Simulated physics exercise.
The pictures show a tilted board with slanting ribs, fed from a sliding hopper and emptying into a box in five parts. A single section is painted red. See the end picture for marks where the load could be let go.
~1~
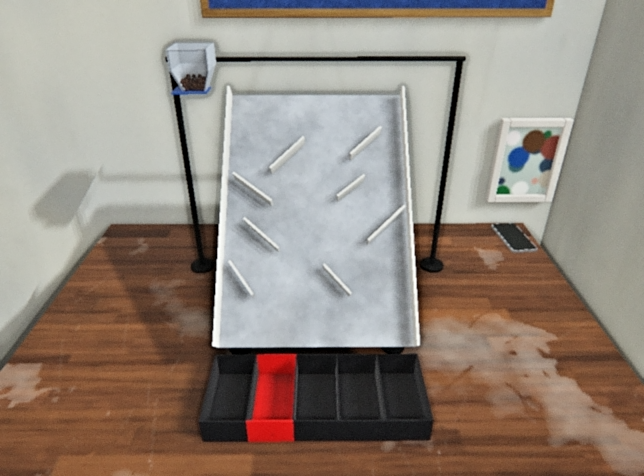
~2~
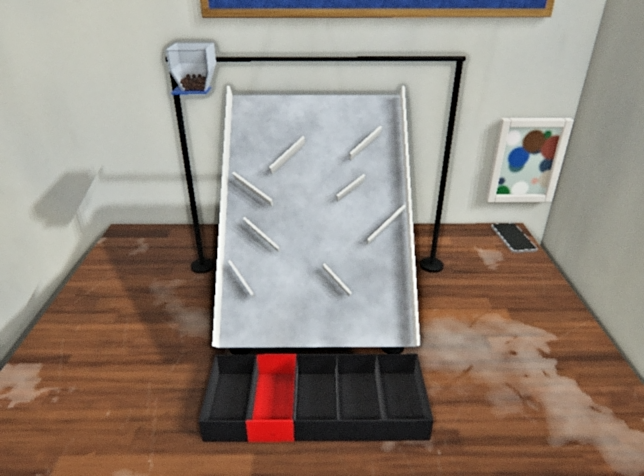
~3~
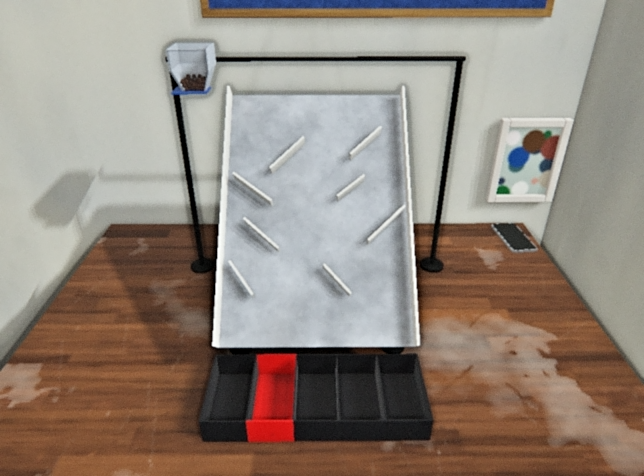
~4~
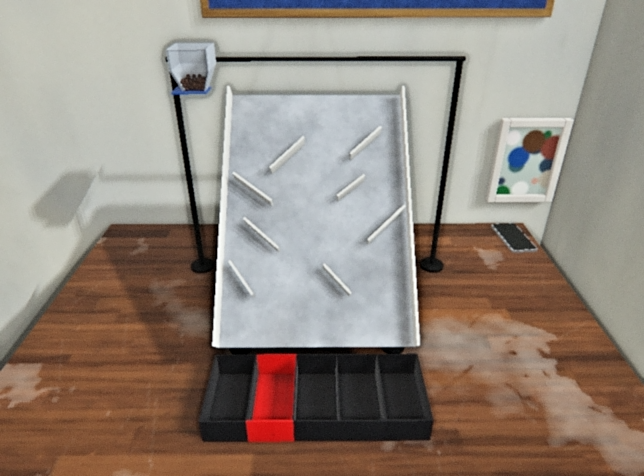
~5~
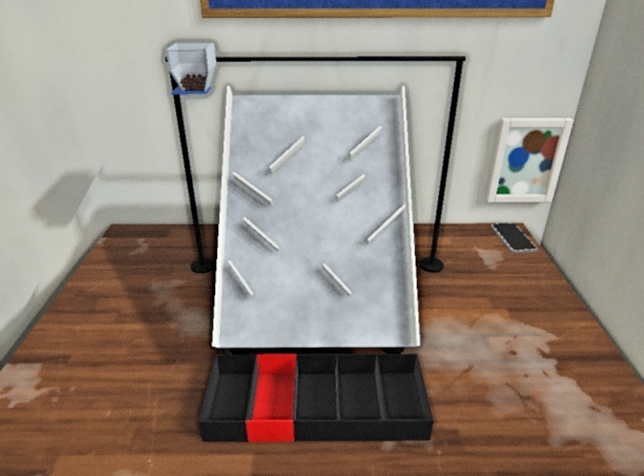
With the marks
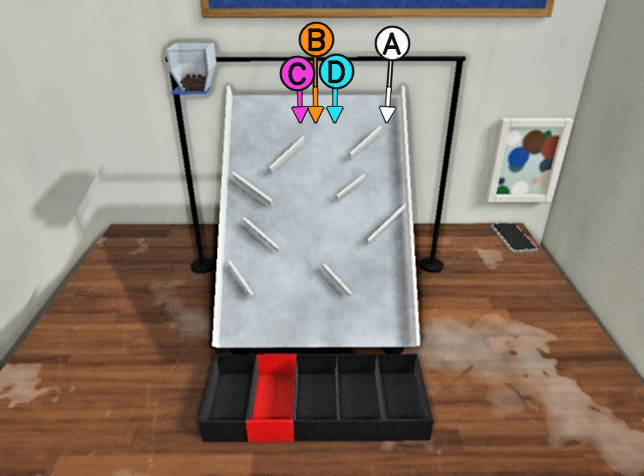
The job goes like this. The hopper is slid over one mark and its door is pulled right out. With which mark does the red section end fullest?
The best mark is D.
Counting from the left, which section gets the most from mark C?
The third from the left.
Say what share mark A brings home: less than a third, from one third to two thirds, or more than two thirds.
It is less than a third.
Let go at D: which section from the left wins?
It is the second one.
On the marked copy, mark A meets the board at (387, 116); mark B meets the board at (315, 116); mark C meets the board at (300, 116); mark D meets the board at (334, 116).
With A, close to a quarter in the red section, the bulk in other sections.
With B, close to a quarter in the red section, close to two thirds in other sections, a small share outside the box.
With C, a small share in the red section, the bulk in other sections, only a few outside the box.
With D, close to two thirds in the red section, close to a quarter in other sections, a small share outside the box.
